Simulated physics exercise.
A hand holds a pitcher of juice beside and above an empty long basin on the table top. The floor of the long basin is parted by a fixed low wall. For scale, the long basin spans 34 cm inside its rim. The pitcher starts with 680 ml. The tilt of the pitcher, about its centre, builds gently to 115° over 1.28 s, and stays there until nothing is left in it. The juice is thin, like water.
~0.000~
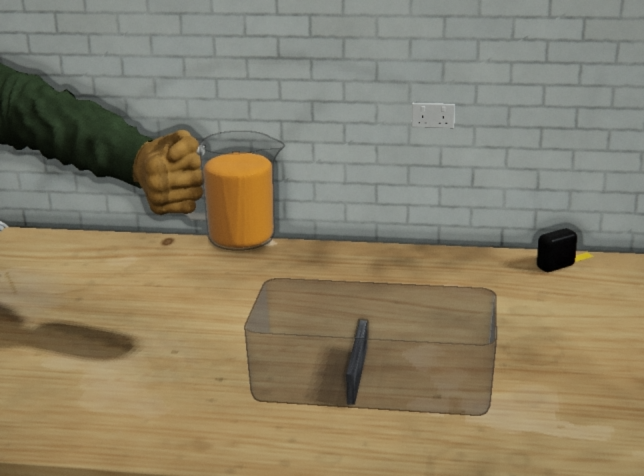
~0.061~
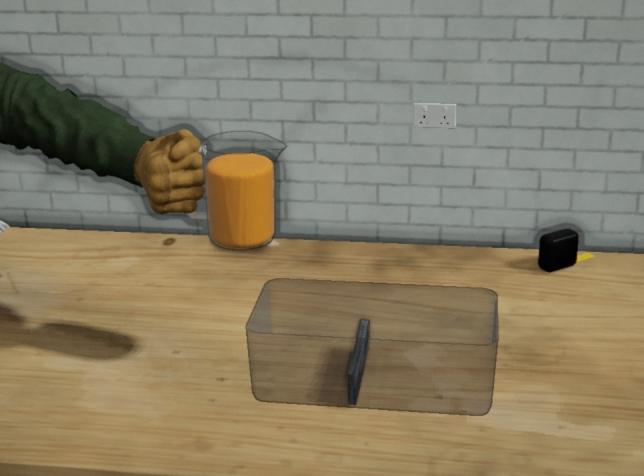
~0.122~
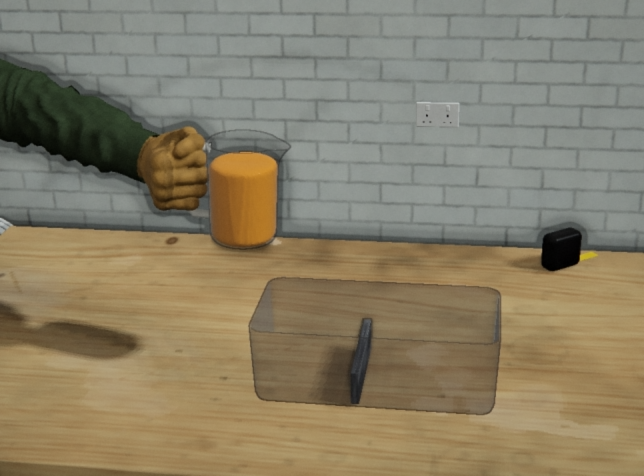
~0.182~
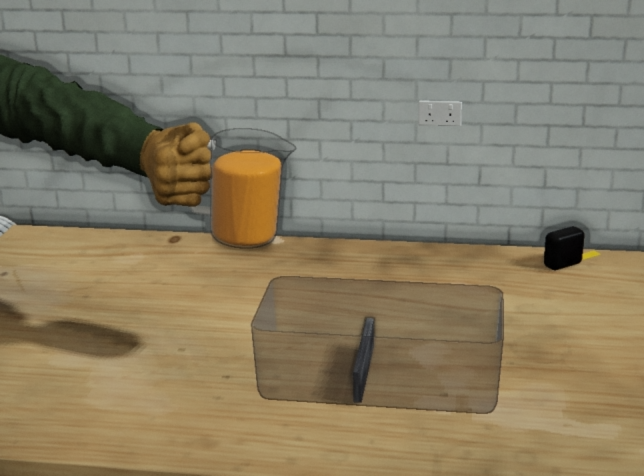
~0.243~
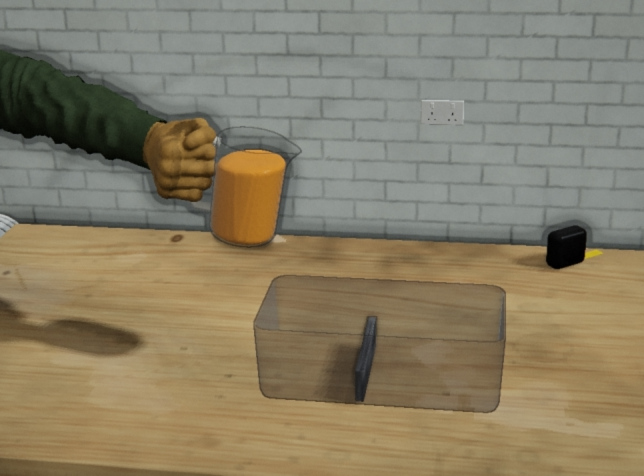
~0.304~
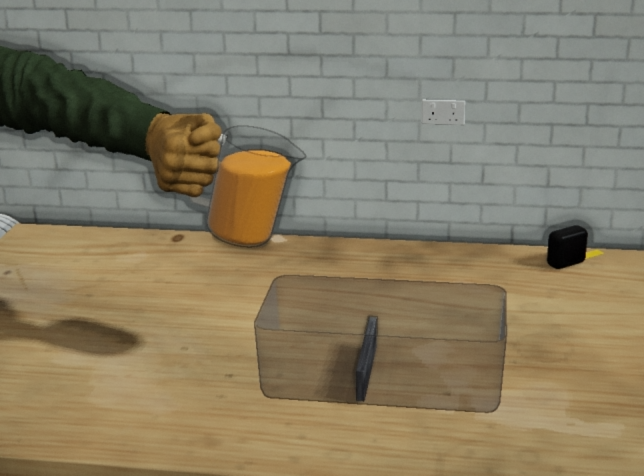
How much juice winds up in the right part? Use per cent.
Roughly 30 per cent is past the wall.
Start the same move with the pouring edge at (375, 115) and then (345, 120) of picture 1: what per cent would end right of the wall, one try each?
First 85, then 90 per cent.
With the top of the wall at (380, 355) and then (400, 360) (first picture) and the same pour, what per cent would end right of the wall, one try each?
In turn about 5 and 15 per cent.
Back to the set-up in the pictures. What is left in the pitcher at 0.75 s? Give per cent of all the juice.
About 86 per cent.
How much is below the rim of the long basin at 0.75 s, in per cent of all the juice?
Some 2 per cent.
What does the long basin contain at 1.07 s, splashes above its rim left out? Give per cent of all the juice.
About 50 per cent.
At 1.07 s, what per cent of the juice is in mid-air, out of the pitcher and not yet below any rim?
About 24 per cent.
After 0.75 s the tilt is 72° and 85 per cent is still to pour, 2 is left of the wall and 0 right of it.
After 1.07 s the tilt is 108° and 26 per cent is still to pour, 27 is left of the wall and 24 right of it.
After 1.41 s the tilt is 115° and 0 per cent is still to pour, 65 is left of the wall and 30 right of it.
After 1.78 s the tilt is 115° and 0 per cent is still to pour, 67 is left of the wall and 31 right of it.
In the end 67 per cent lies left of the wall, 30 right of it and 3 outside.
